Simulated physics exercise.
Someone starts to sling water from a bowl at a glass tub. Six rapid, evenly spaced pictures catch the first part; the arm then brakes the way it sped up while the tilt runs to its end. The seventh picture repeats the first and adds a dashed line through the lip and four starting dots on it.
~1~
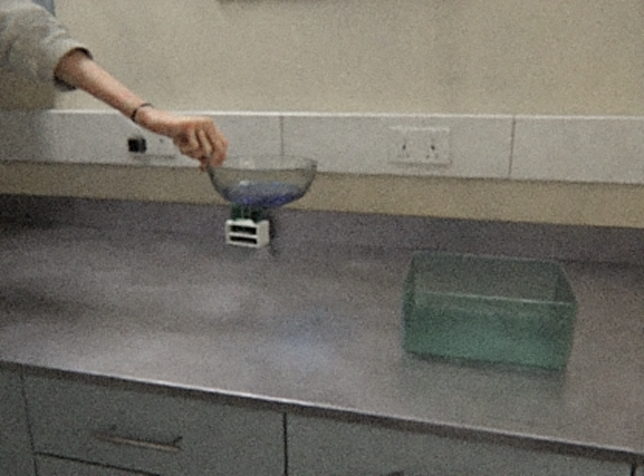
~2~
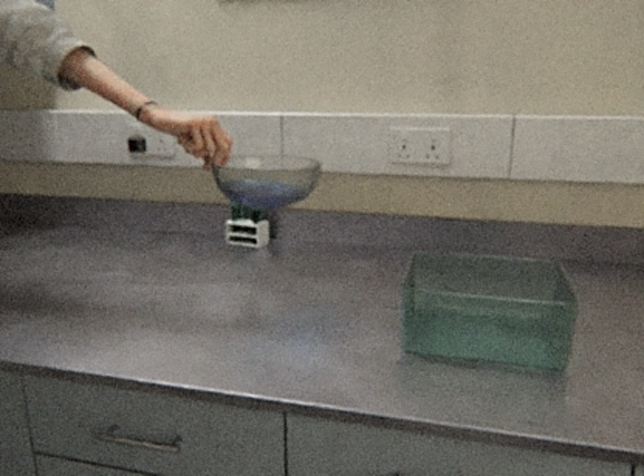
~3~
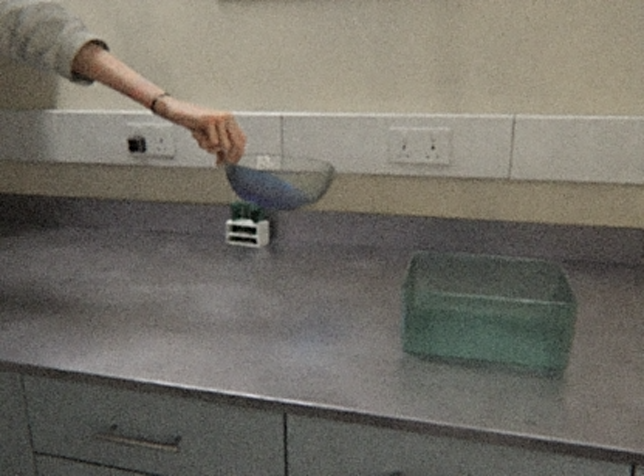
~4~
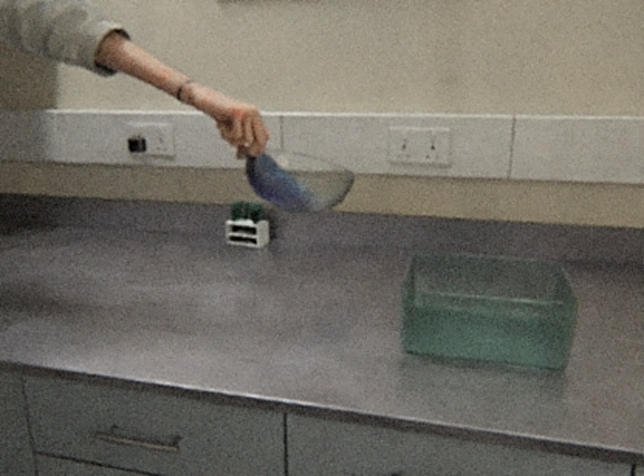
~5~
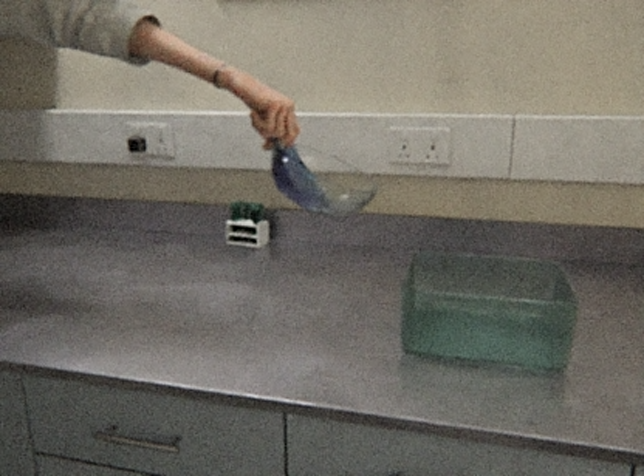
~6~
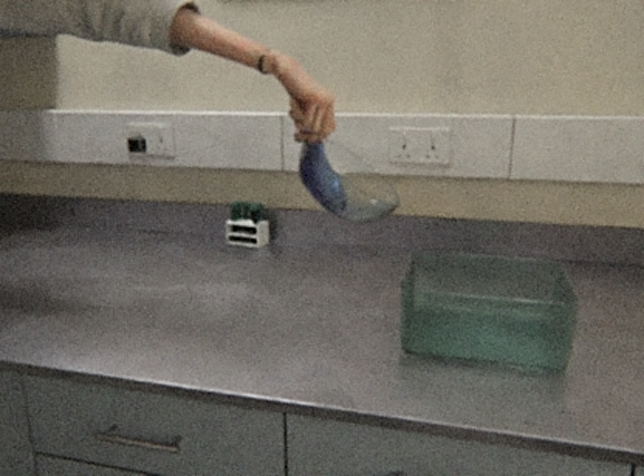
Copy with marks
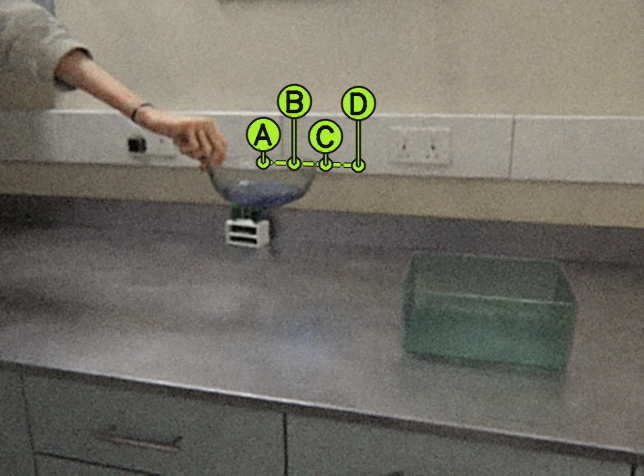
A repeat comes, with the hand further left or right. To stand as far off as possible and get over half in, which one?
A.
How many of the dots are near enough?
All of the four.
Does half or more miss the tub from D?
No, that is safe.
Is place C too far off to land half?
No.
On the marked copy, A at (263, 162); B at (294, 163); C at (325, 164); D at (358, 165).
For place A, about 66 % lands in the tub, 29 % falls short and 5 % goes beside or beyond.
For place B, about 76 % lands in the tub, 14 % falls short and 10 % goes beside or beyond.
For place C, about 77 % lands in the tub, 5 % falls short and 19 % goes beside or beyond.
For place D, about 67 % lands in the tub, 2 % falls short and 32 % goes beside or beyond.
